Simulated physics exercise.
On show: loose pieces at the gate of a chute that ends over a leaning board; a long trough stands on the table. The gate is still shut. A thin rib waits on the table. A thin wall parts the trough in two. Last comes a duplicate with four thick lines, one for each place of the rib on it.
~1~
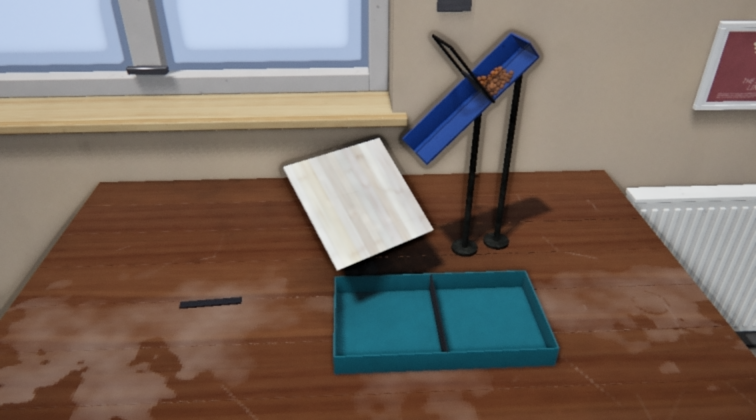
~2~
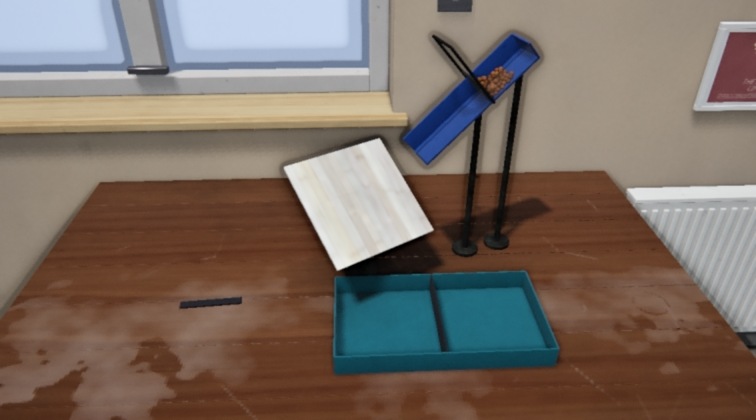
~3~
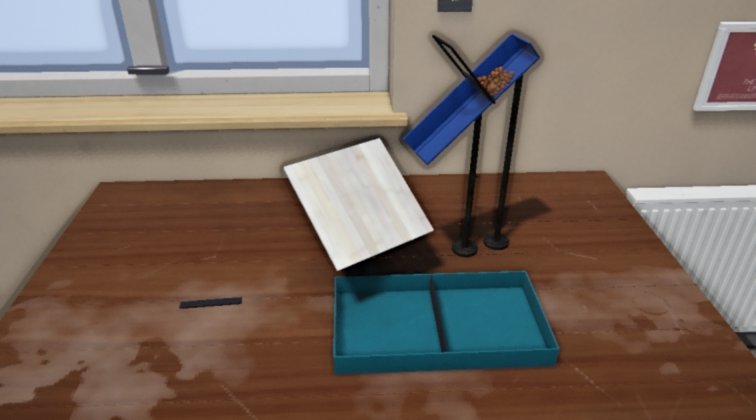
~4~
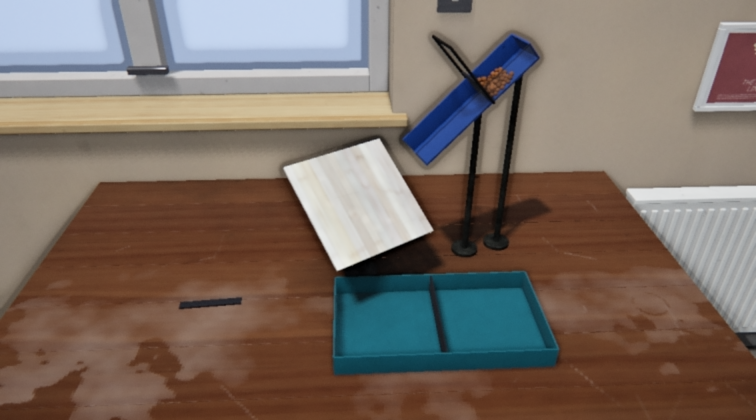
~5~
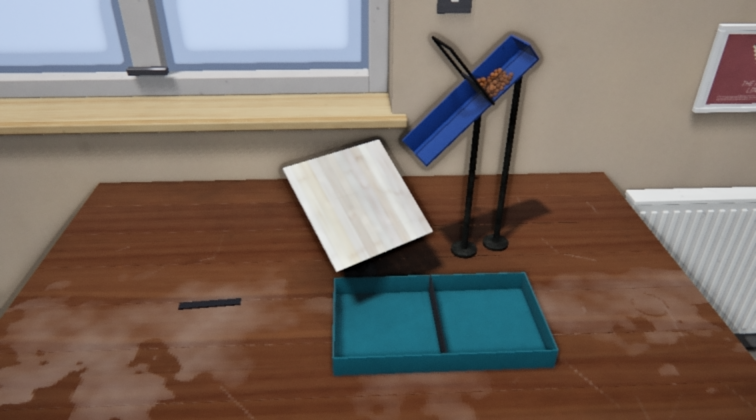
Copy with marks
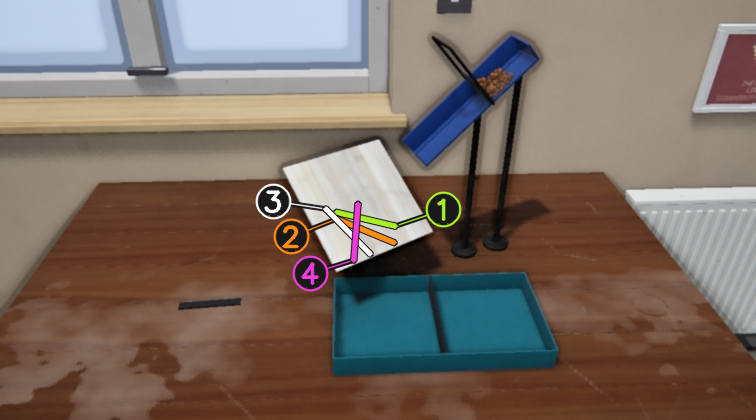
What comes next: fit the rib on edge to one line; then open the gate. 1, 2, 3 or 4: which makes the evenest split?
1 is best.
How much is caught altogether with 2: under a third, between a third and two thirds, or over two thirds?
It is over two thirds.
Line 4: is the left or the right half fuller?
The left half.
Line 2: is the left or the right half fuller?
More lands on the left.
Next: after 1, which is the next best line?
2.
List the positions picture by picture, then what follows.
The first picture shows load behind the gate (492, 82), cereal balls; lip of the chute (420, 158), sloping fairly steeply.
The second picture shows middle of the board (360, 199), tilted fairly steeply; middle of its low edge (388, 249); of its high edge (334, 152).
The third picture shows front corners of the trough (334, 357) and (559, 349); front end of its middle wall (447, 353); gate still shut (471, 79).
The fourth picture shows middle of the load (492, 83); lip (420, 158).
The fifth picture shows middle of the load (491, 84); lip (420, 159).
On the marked copy, line 1 from (336, 212) to (395, 226); line 2 from (336, 218) to (394, 242); line 3 from (325, 208) to (370, 253); line 4 from (358, 204) to (353, 260).
With 1, of what is caught, roughly a third in the left half, roughly two thirds in the right.
With 2, of what is caught, the larger part in the left half, roughly a quarter in the right.
With 3, of what is caught, almost all in the left half, about a tenth in the right.
With 4, of what is caught, almost all in the left half, about a tenth in the right.
